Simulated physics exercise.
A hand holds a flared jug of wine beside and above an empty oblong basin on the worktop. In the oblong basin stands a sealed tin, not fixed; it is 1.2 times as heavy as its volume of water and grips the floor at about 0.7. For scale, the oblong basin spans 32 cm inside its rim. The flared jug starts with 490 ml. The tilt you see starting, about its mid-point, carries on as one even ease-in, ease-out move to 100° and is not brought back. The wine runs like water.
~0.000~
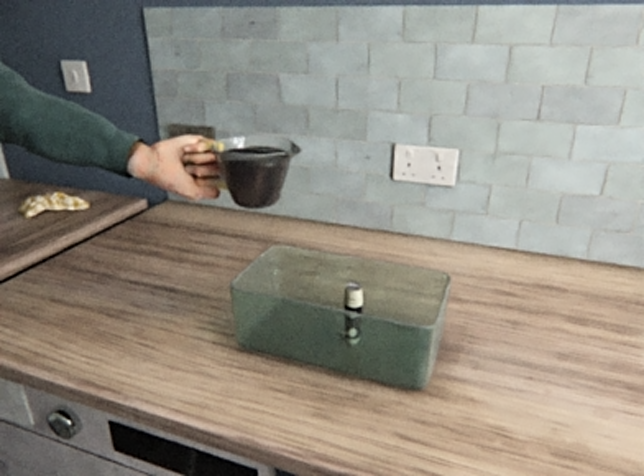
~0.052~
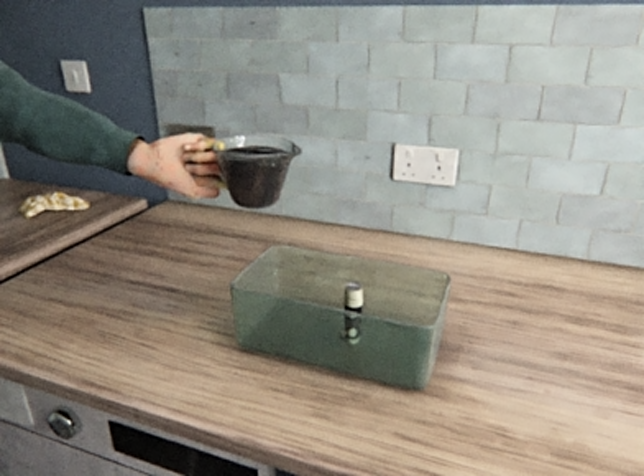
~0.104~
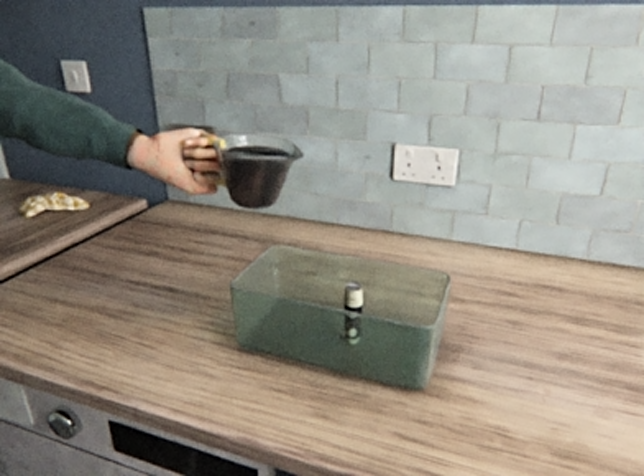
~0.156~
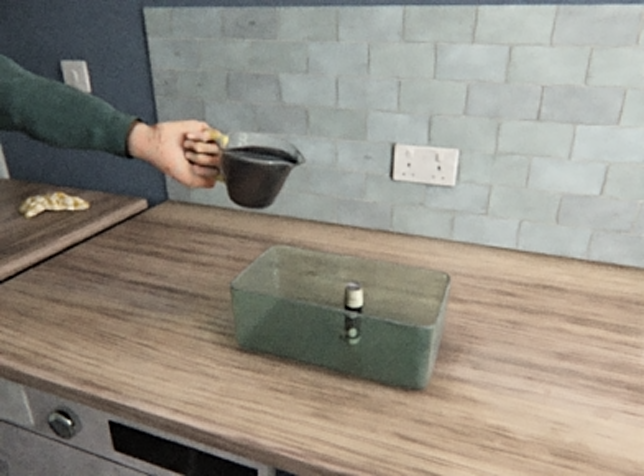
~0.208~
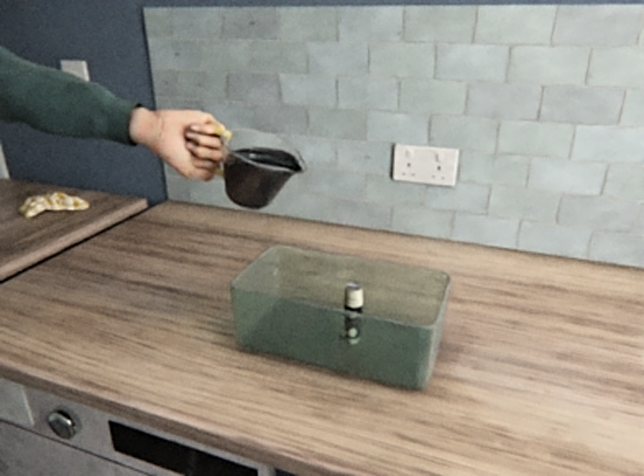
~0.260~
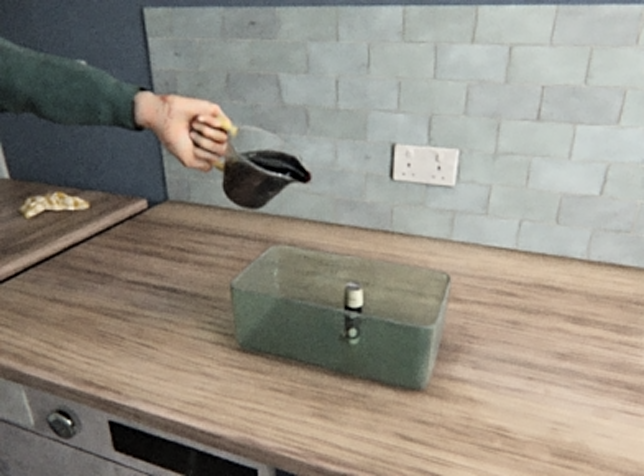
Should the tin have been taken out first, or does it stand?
The tin goes over.
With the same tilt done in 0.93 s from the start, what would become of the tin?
The tin falls.
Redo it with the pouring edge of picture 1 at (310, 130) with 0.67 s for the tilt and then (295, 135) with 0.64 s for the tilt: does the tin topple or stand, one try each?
First it topples; then it topples.
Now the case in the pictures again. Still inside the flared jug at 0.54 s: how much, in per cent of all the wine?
Near 34 in a hundred.
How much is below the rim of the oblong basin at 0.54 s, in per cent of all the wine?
Near 32 in a hundred.
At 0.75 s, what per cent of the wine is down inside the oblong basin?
Near 88 in a hundred.
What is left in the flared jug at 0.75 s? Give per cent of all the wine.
Some 2 per cent.
By 0.54 s the tilt is 88° and 33 per cent is still to pour; the tin stands where it began.
By 0.75 s the tilt is 100° and 2 per cent is still to pour; the tin leans 38°.
By 0.96 s the tilt is 100° and 0 per cent is still to pour; the tin lies on its side.
By 1.20 s the tilt is 100° and 0 per cent is still to pour; the tin lies on its side.
At rest the tin lies on its side.
